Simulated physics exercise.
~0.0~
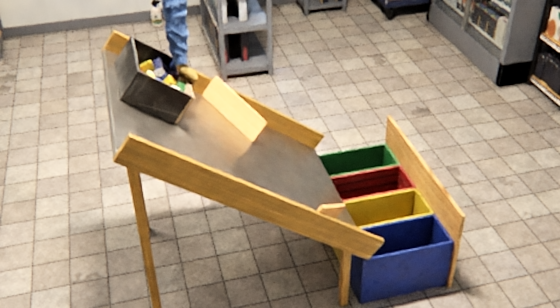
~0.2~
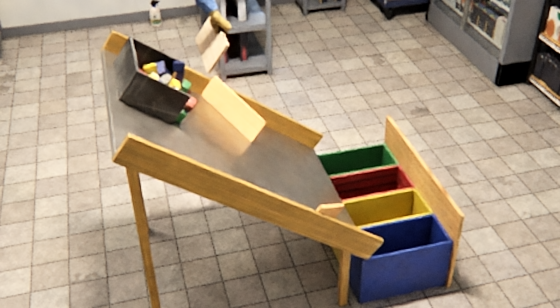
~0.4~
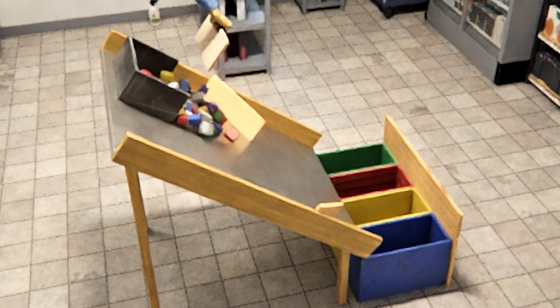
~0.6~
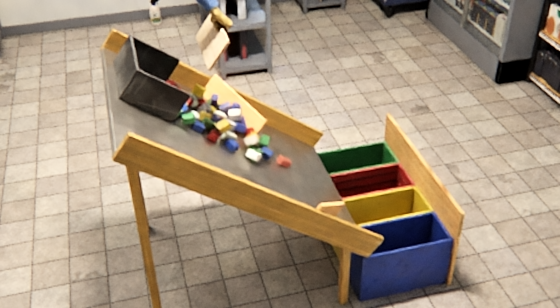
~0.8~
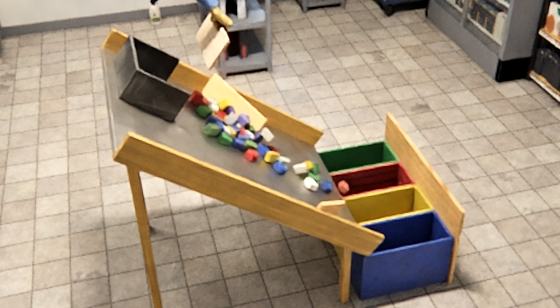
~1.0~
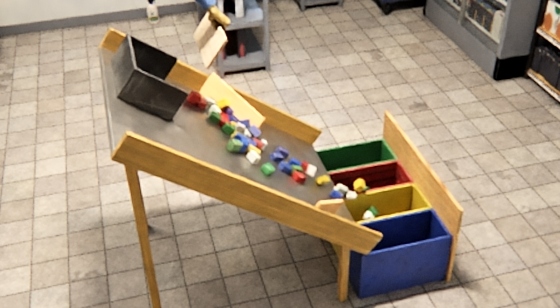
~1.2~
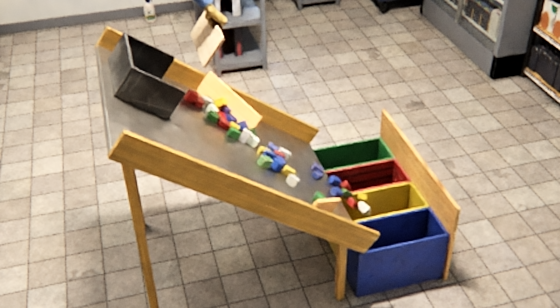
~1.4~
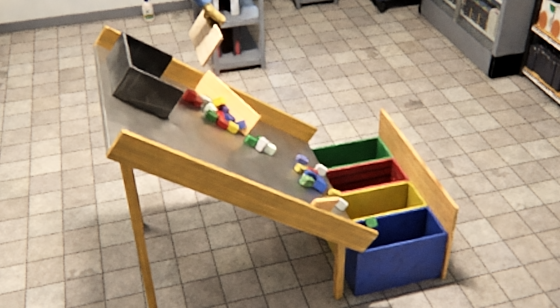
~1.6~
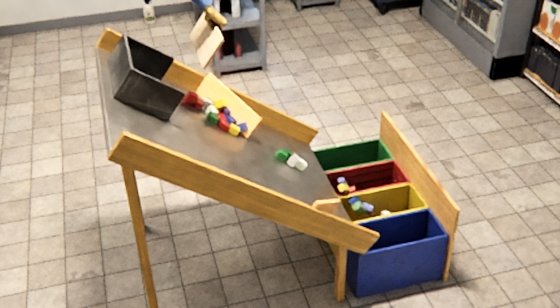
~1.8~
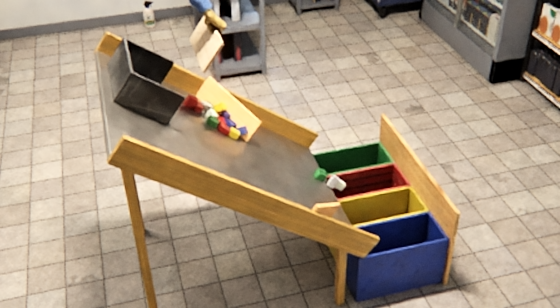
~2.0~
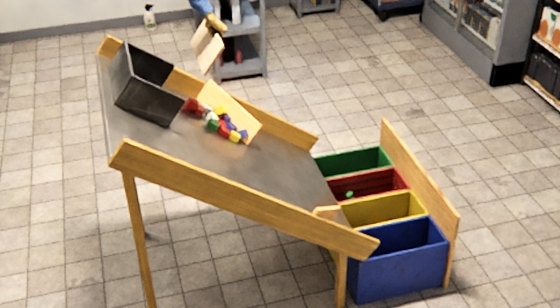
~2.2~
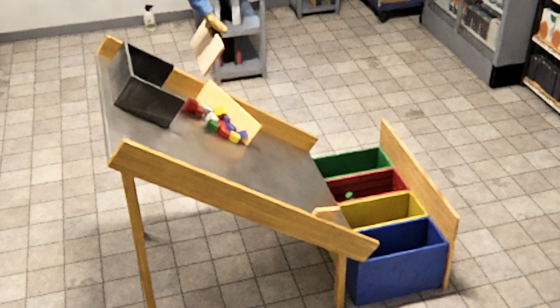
Colorful toy bricks tumble down a ramp into red and yellow bins, leaving some behind.
